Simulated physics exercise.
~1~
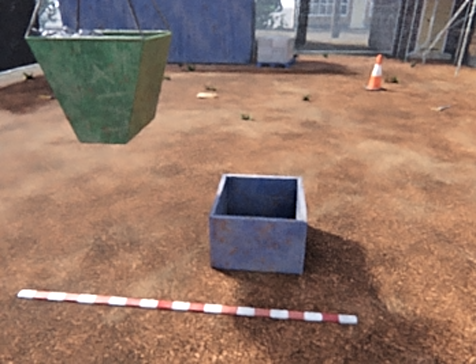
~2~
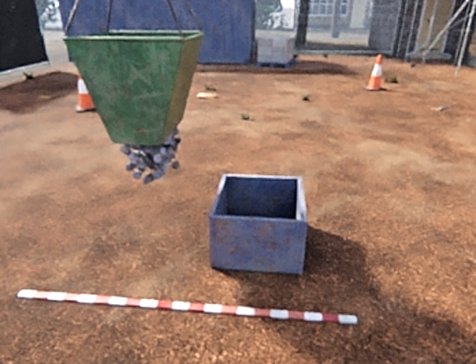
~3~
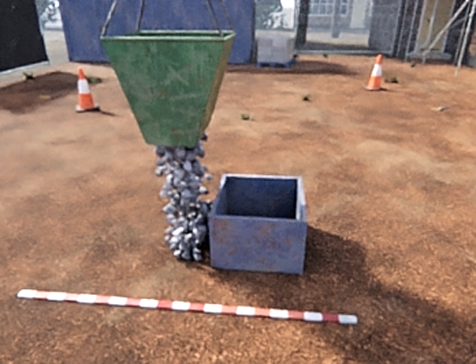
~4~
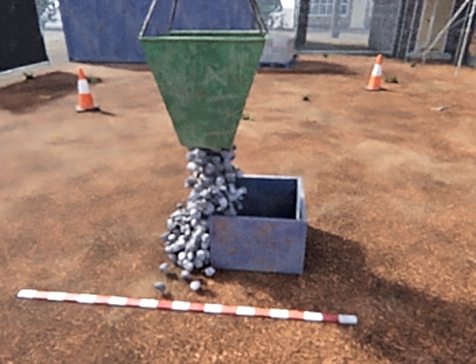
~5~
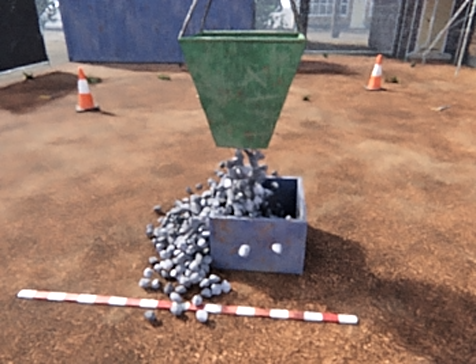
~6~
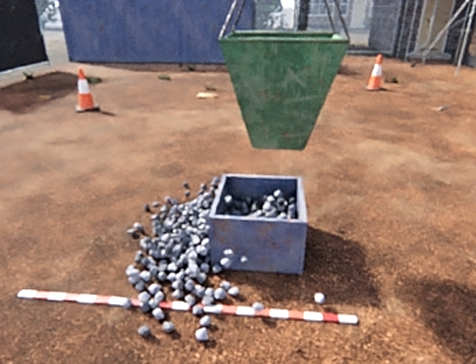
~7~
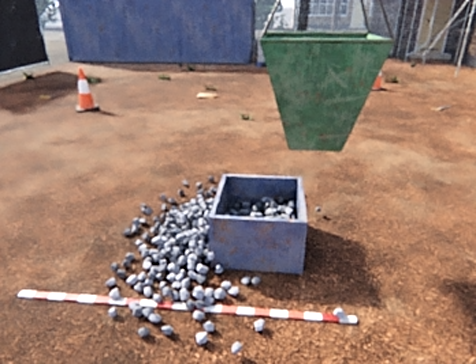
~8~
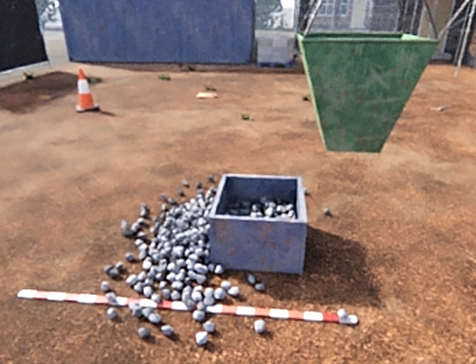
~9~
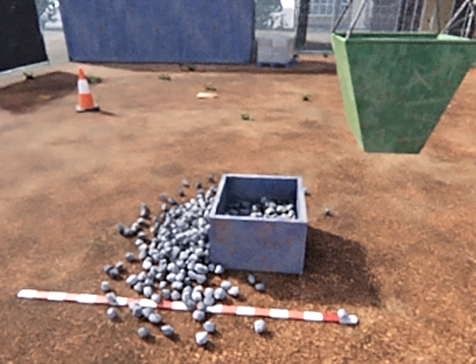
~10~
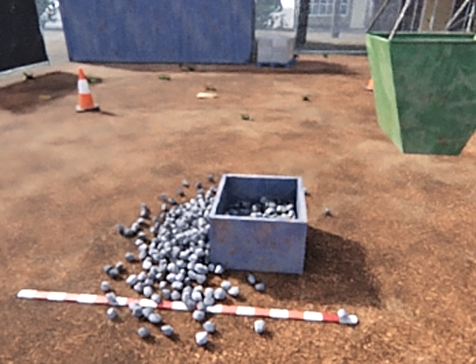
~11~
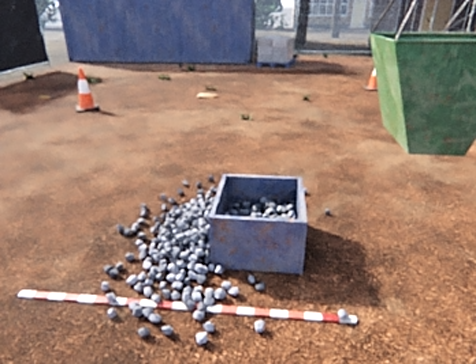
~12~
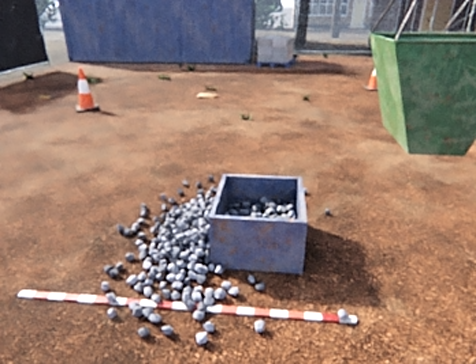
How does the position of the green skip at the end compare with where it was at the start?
It starts hanging at the upper left, to the left of the blue bin, and ends at the upper right, well to the right of the bin.
